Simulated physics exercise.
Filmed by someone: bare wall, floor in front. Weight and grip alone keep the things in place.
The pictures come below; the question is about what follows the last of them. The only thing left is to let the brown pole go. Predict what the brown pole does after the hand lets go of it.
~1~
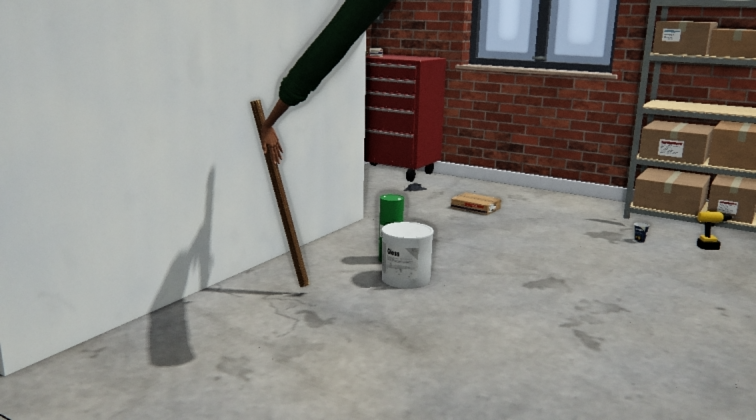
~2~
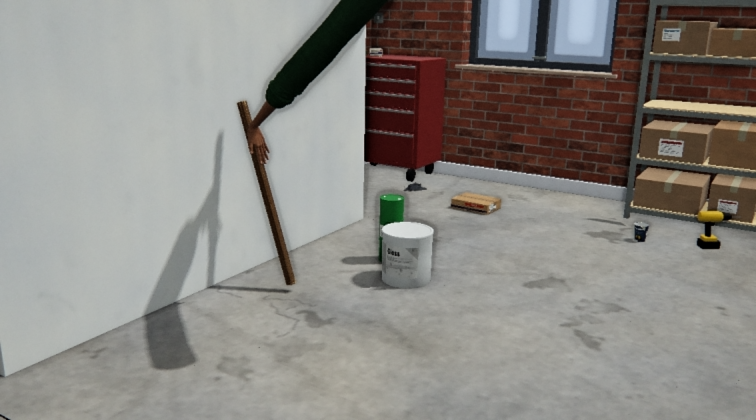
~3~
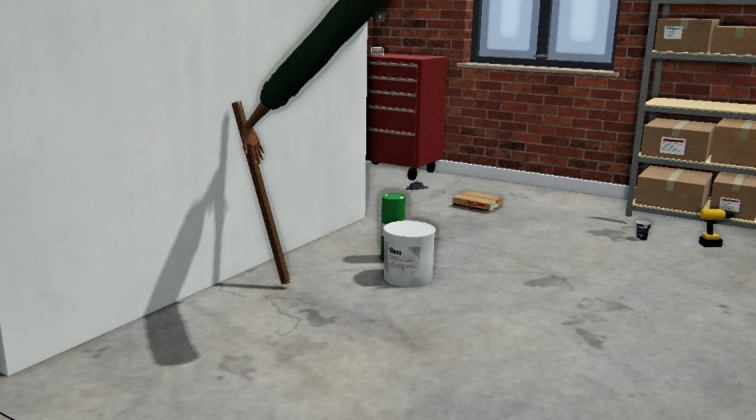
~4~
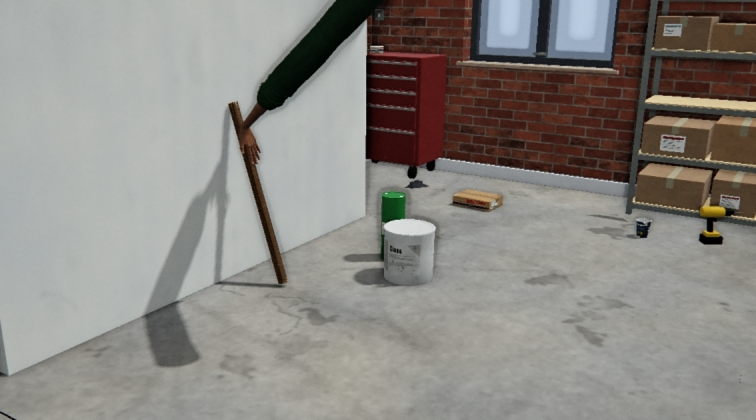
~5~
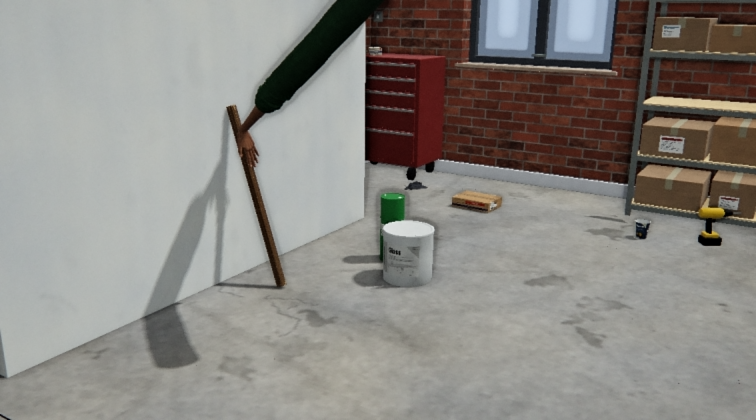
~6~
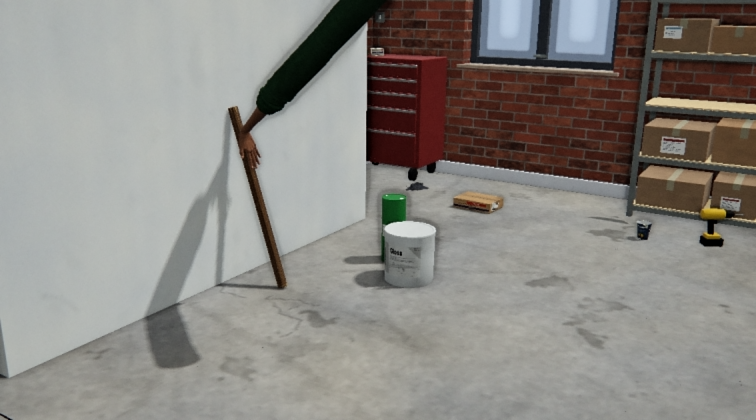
Most likely it ends up just as placed.
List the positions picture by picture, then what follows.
The first frame shows not yet at the wall; brown pole (280, 195); white pail (407, 255).
The second frame shows not yet at the wall; brown pole (267, 194); white pail (407, 255).
The third frame shows not yet at the wall; brown pole (261, 194); white pail (409, 253).
The fourth frame shows not yet at the wall; brown pole (258, 194); white pail (409, 252).
The fifth frame shows leant on the wall, still held; brown pole (257, 197); white pail (408, 253).
The sixth frame shows leant on the wall, still held; brown pole (258, 198); white pail (409, 254).
Then, 0.20 s past the last view, nothing moves.
Then, 0.70 s past the last view, brown pole resting near (258, 199).
Finally, all 3 still in place. Final places as the last picture's camera would see them, brown pole near (258, 199). The pole remains leaning.
